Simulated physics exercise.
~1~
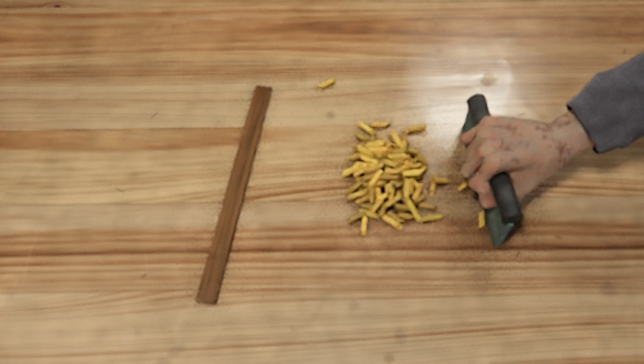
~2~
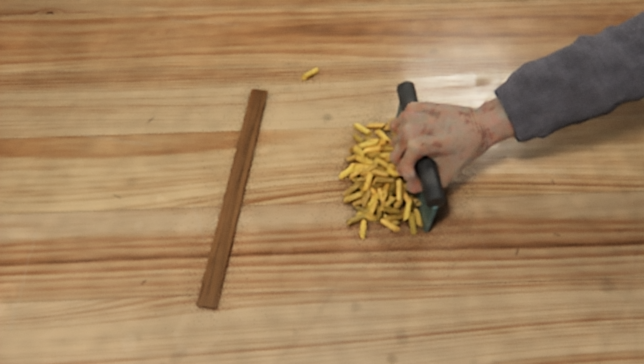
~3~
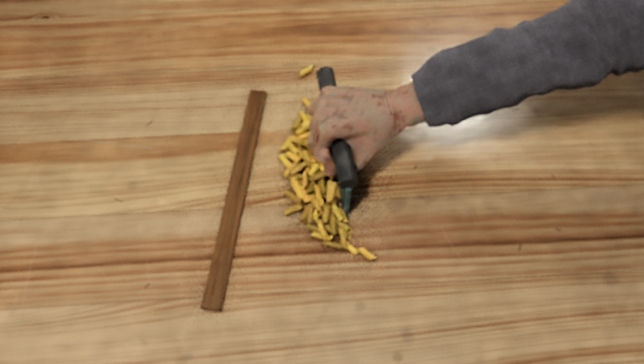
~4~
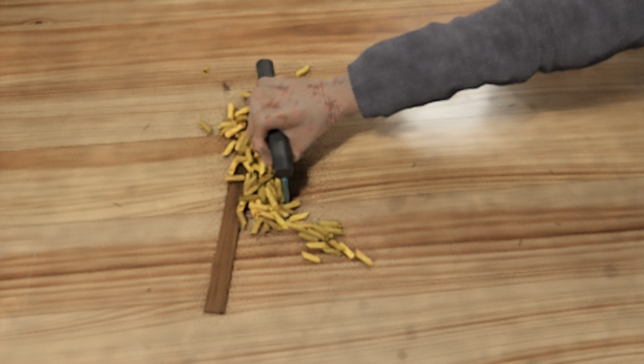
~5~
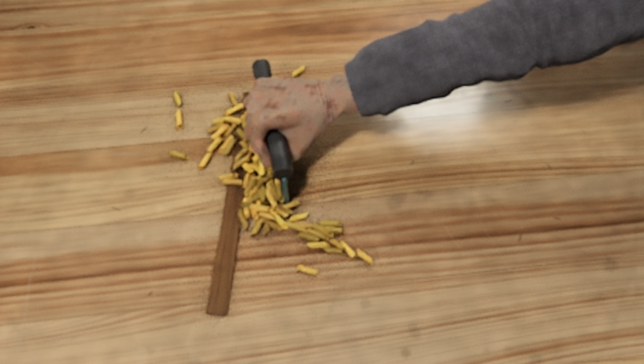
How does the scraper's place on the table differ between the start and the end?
At the start the scraper is to the right of the pasta pile, well away from the wooden strip. By the end it is much further left and slightly higher up, close to the strip with pasta bunched around it.
